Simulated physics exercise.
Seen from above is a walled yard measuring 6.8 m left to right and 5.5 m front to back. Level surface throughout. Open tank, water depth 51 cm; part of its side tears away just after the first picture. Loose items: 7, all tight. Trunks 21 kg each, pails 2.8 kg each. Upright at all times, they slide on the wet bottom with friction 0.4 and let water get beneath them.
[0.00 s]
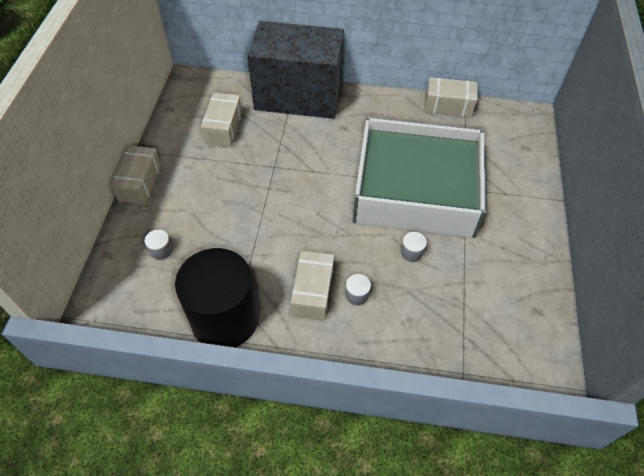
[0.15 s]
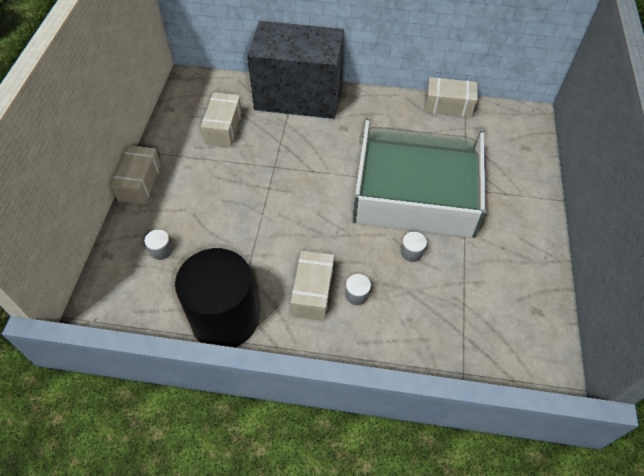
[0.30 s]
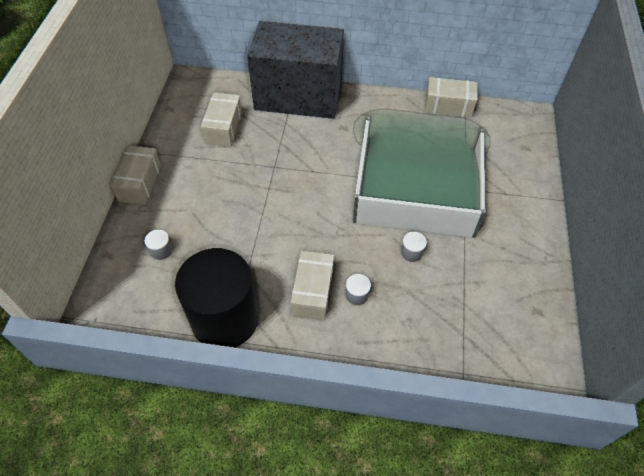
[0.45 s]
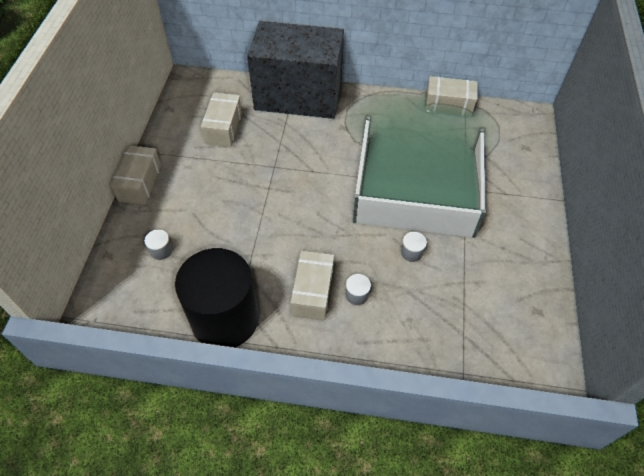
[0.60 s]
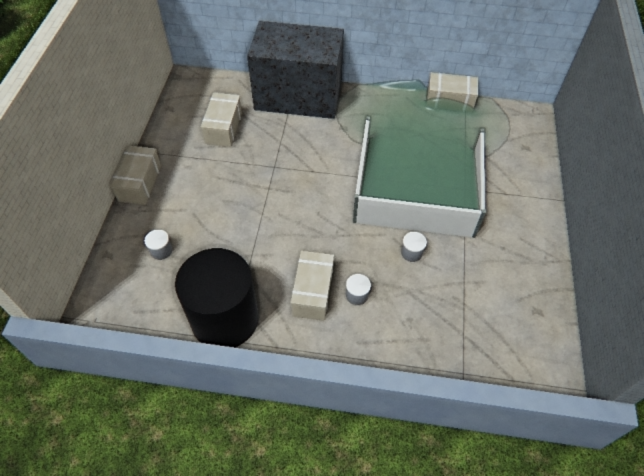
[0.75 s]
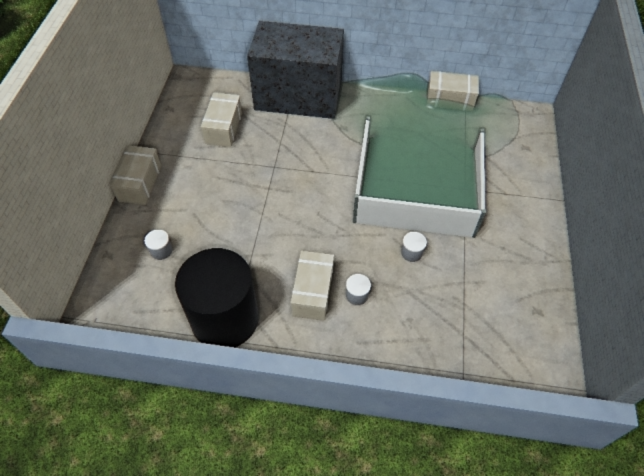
Walled yard with an open tank of green water losing its back side, water spreading behind it and nudging one pale trunk slightly.
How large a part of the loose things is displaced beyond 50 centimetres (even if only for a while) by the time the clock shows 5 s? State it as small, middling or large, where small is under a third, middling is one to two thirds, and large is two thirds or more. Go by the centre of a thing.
Small.
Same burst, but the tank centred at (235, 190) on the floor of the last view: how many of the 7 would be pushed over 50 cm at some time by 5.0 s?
3.
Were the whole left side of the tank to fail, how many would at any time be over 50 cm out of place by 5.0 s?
Then the count would be 3.
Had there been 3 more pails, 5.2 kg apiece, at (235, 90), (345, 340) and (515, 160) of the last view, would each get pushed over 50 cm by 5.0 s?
So it's stays below, then stays below, then gets above.
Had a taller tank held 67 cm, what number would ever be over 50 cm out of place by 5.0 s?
Count under that change: 3.
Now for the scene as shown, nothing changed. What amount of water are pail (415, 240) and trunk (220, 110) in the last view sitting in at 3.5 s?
Around 0 cm and 0 cm.
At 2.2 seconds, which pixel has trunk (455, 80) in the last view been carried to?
Look about (530, 95).
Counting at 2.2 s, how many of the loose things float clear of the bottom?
At that instant the tally stands at 1.
After 1.1 s 0 of 7 are over 50 cm from their spots; 1 afloat.
After 2.2 s 1 of 7 are over 50 cm from their spots; 1 afloat.
After 3.5 s 1 of 7 are over 50 cm from their spots; 0 afloat.
After 5.0 s 1 of 7 are over 50 cm from their spots, and 1 have been at some point; 0 afloat.
